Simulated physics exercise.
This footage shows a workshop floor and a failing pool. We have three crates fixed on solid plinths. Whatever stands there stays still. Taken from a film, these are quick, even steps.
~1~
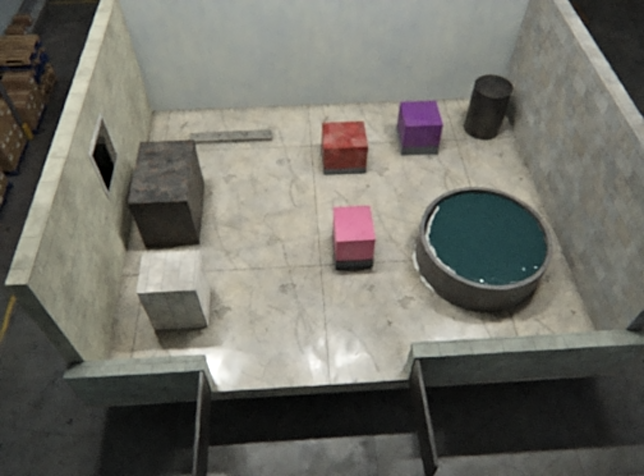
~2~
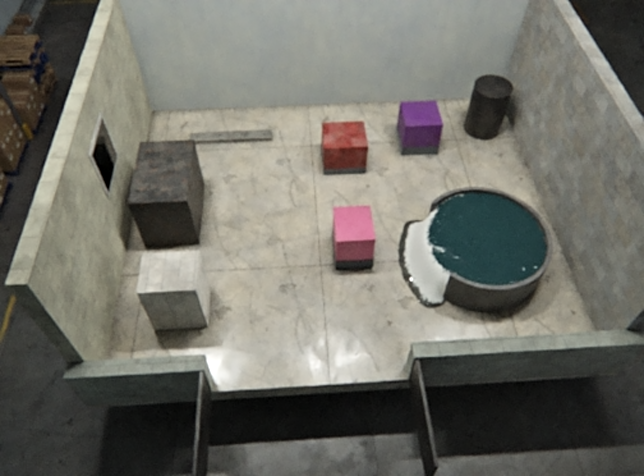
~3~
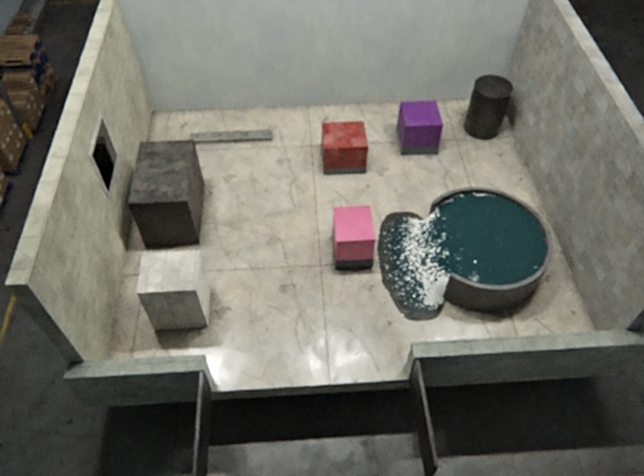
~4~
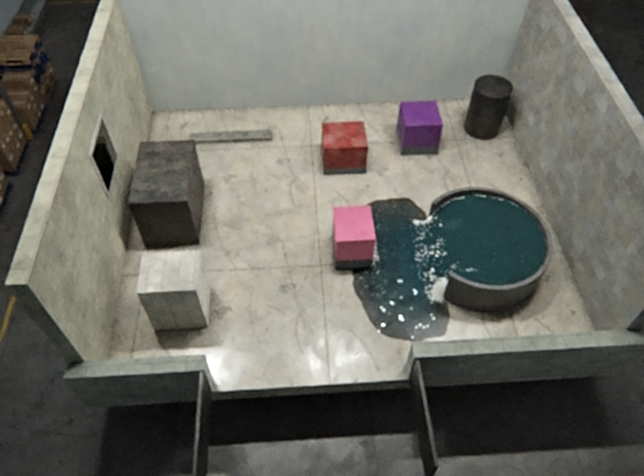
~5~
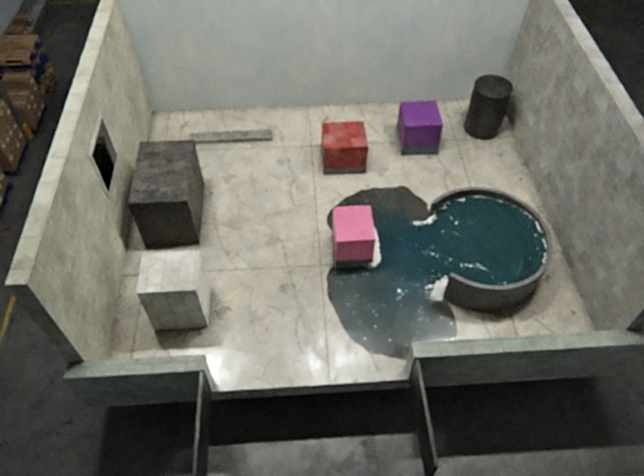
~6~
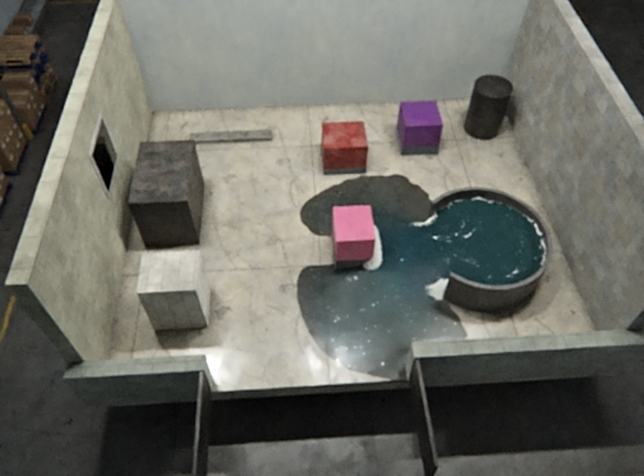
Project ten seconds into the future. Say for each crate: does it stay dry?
Red crate: No, it gets wet; purple crate: Yes, it stays dry; pink crate: No, it gets wet.
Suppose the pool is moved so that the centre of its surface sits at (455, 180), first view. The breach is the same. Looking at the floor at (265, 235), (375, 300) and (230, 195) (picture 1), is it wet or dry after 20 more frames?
Results in order - swamped, swamped, swamped.
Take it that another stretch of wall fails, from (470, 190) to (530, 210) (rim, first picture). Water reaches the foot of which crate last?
The pink crate.
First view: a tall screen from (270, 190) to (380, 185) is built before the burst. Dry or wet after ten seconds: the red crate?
Red: Left dry.
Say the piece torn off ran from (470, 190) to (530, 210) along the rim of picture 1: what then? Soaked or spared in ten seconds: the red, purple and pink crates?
Result: Red crate is left untouched, purple crate gets overtopped, pink crate is left untouched.
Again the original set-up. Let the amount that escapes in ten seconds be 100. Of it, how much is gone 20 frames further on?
My figure: 55 percent.
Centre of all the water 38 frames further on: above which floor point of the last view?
The water's centre sits above (303, 221).
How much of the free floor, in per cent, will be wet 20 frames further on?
Some 55 per cent.
A moment on, water covers 30 % of the floor; the red crate water round its plinth, the purple crate water round its plinth, the pink crate water round its plinth.
Next, water covers 45 % of the floor; the red crate water round its plinth, the purple crate water round its plinth, the pink crate water round its plinth.
Then, water covers 55 % of the floor; the red crate water round its plinth, the purple crate water round its plinth, the pink crate water round its plinth.
Later, water covers 75 % of the floor; the red crate water round its plinth, the purple crate water round its plinth, the pink crate water round its plinth.
In the end, water covers 85 % of the floor; the red crate was topped, the purple crate stayed above the water, the pink crate was topped.
